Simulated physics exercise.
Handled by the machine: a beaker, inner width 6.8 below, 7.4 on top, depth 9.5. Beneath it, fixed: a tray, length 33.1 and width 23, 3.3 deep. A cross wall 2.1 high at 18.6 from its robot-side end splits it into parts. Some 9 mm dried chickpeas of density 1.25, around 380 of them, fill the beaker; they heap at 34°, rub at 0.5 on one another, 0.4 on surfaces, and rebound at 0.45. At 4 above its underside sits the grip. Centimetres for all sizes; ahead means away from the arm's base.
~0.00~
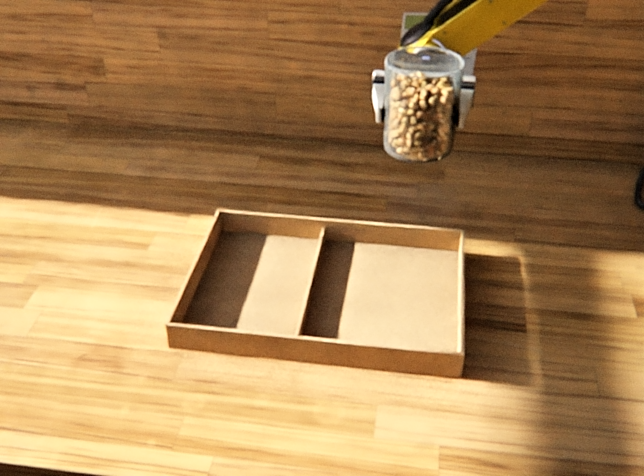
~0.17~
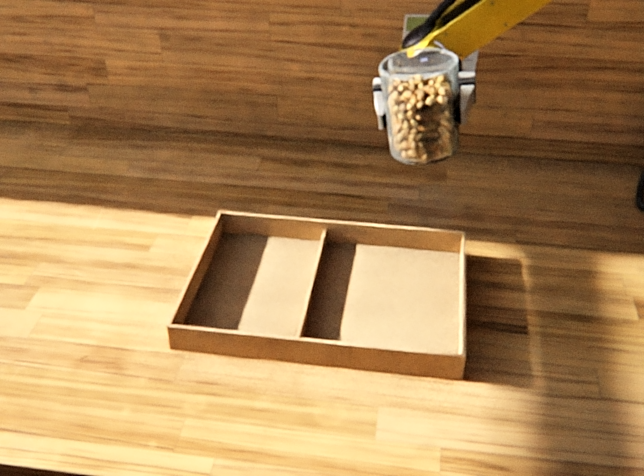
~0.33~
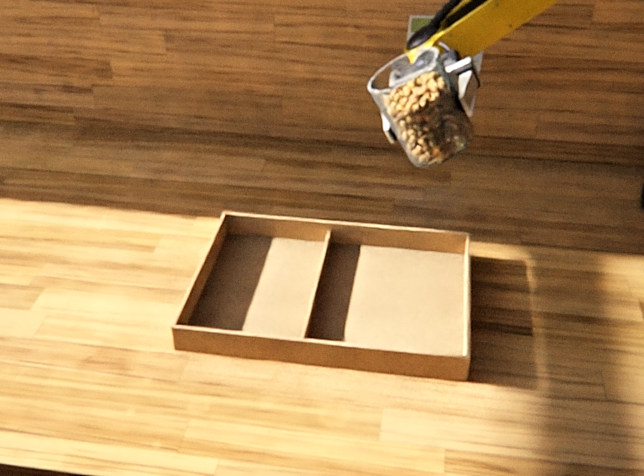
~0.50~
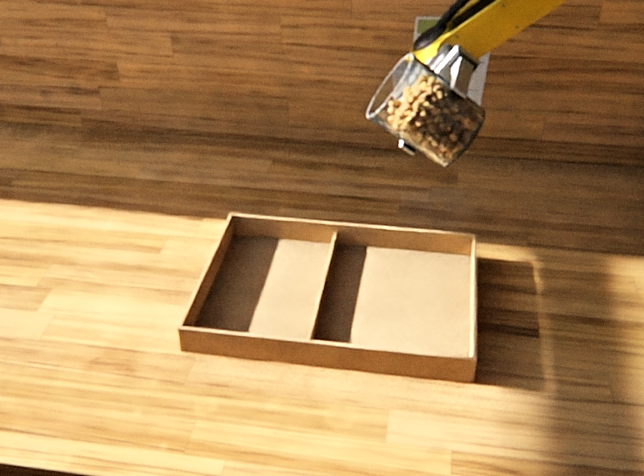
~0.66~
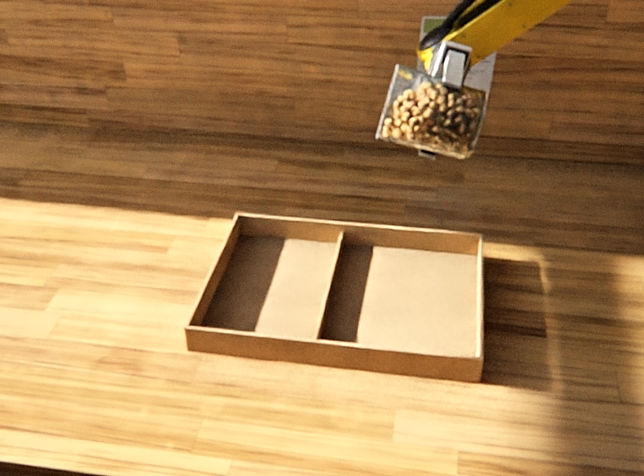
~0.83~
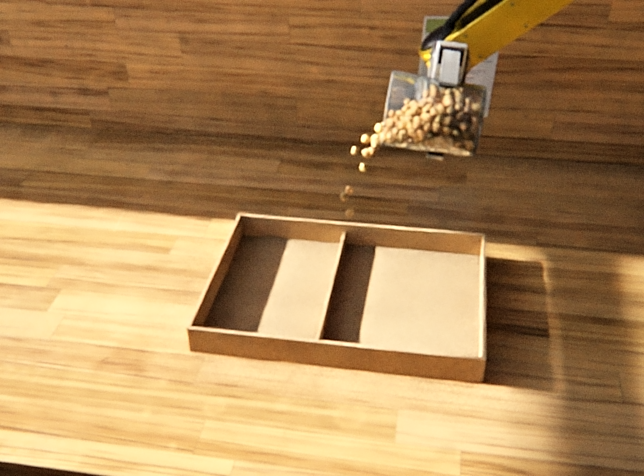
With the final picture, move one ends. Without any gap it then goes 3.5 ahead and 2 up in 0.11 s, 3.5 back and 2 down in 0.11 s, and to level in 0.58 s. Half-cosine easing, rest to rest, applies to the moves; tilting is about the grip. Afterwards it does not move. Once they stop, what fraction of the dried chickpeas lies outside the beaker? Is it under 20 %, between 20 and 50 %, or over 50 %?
It is over 50 %.
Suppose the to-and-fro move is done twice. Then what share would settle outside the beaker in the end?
Expected share: About 85 %.
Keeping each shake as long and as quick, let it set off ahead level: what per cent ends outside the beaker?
I'd say close to 60 per cent.
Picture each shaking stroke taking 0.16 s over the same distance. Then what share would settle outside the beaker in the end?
It would be some 40 %.
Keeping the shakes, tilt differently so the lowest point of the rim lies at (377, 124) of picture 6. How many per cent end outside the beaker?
About 35 percent.
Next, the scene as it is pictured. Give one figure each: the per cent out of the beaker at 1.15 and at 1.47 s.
First it's 70 percent, and after that 70 percent.
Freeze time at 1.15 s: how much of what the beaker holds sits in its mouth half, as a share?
Near 75 in a hundred.
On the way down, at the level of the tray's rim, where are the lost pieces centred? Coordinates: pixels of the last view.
Close to pixel (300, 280).
By 1.15 s, tilted 79° forward, highest piece 27 above the table; 114 in the beaker, 80 in the far-side part, 12 in the robot-side part, 169 in flight or on a rim.
By 1.47 s, tilted 15° forward, highest piece 29 above the table; 214 in the far-side part, 105 in the beaker, 53 in the robot-side part, 2 on the table or floor, 1 in flight or on a rim.
By 1.83 s, level, highest piece 27 above the table; 214 in the far-side part, 105 in the beaker, 53 in the robot-side part, 3 on the table or floor.
By 2.88 s, level, highest piece 27 above the table; 214 in the far-side part, 105 in the beaker, 53 in the robot-side part, 3 on the table or floor.
Final count, 214 in the far-side part, 105 in the beaker, 53 in the robot-side part, 3 on the table or floor. That is 72 % outside the beaker.
